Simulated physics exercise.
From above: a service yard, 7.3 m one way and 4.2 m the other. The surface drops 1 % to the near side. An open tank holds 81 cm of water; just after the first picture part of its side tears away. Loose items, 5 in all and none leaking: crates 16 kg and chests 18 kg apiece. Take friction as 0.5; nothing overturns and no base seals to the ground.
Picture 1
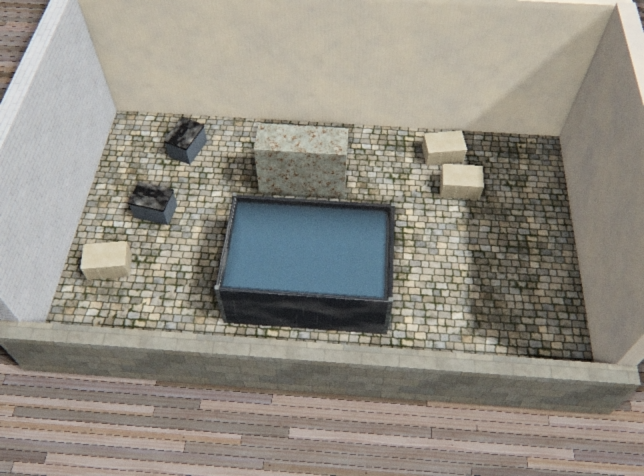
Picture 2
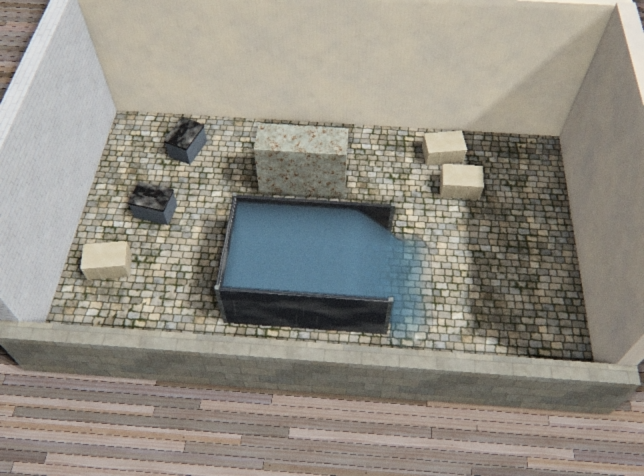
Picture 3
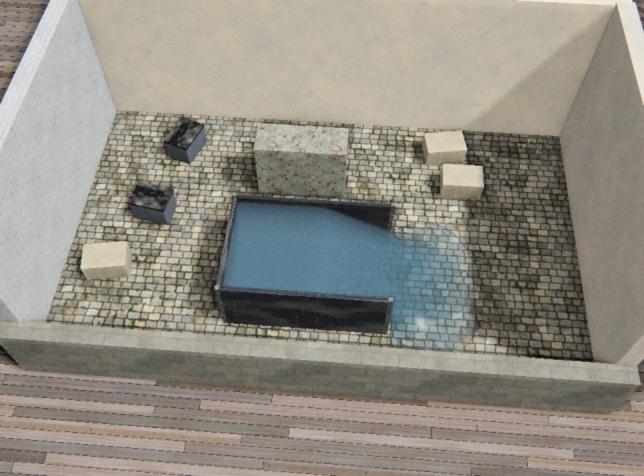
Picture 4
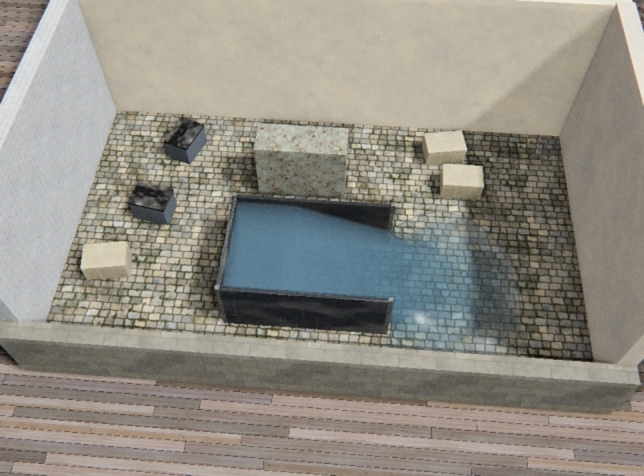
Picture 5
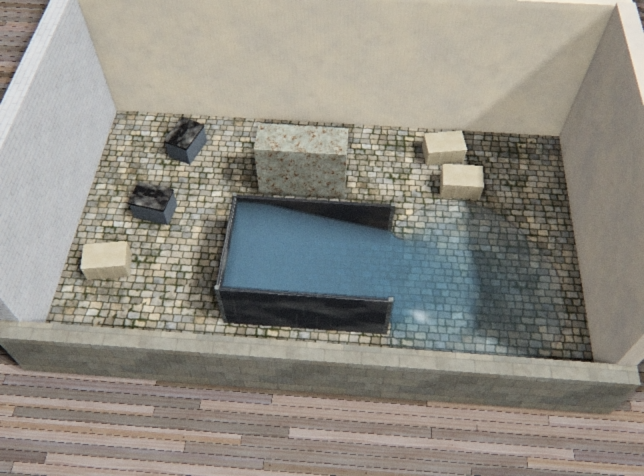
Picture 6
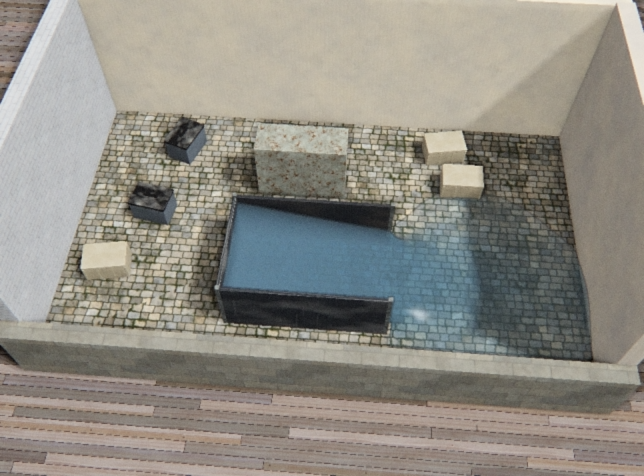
To begin with, blue water fills an open dark-sided tank in a walled, stone-paved yard, with a speckled block behind it and small boxes scattered around. The tank's right side opens and water pours out, then fans across the paving to the right-hand wall, while the boxes stay still.
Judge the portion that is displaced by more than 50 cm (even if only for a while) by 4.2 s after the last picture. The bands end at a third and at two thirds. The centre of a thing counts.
That comes to one to two thirds.
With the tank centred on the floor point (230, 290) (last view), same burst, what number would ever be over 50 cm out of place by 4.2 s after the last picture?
Then 2.
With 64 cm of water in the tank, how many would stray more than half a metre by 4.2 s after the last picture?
In that case 2 of them.
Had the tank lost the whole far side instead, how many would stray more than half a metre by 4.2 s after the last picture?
In that case 5 of them.
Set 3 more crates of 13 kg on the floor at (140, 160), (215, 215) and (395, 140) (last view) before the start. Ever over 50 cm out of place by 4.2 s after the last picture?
In turn: Less, short of it, more.
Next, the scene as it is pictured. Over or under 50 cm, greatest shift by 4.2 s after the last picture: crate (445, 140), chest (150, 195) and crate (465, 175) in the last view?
In that order: More, less, past it.
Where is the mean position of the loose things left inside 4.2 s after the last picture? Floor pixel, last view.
Around (233, 202).
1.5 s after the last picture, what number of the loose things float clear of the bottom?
At that moment 0.
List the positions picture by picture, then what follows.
In the first frame, a crate at (104, 255) rests on the ground; a chest at (151, 195) rests on the ground; water covers 3.1 m2; 0 of 5 have shifted.
In the second frame, a crate at (104, 255), on the bottom; a chest at (151, 195) rests on the ground; water covers 4.0 m2; 0 of 5 have shifted.
In the third frame, a crate at (104, 255) rests on the ground; a chest at (151, 195), on the bottom; water covers 5.3 m2; 0 of 5 have shifted.
In the fourth frame, a crate at (104, 255) rests on the ground; a chest at (151, 195) rests on the ground; 6.9 m2 under water; 0 of 5 have shifted.
In the fifth frame, a crate at (104, 255) rests on the ground; a chest at (151, 195) rests on the ground; water covers 8.6 m2; 0 of 5 have shifted.
In the sixth frame, a crate at (104, 255) rests on the ground; a chest at (151, 195), on the bottom; 10.0 m2 under water; 0 of 5 have shifted.
Then, 0.4 s after the last picture 0 of 5 are over 50 cm from their spots; 0 afloat.
Then, 1.5 s after the last picture 0 of 5 are over 50 cm from their spots; 0 afloat.
Then, 2.8 s after the last picture 1 of 5 are over 50 cm from their spots; 1 afloat.
Then, 4.2 s after the last picture 3 of 5 are over 50 cm from their spots, and 3 have been at some point; 2 afloat.
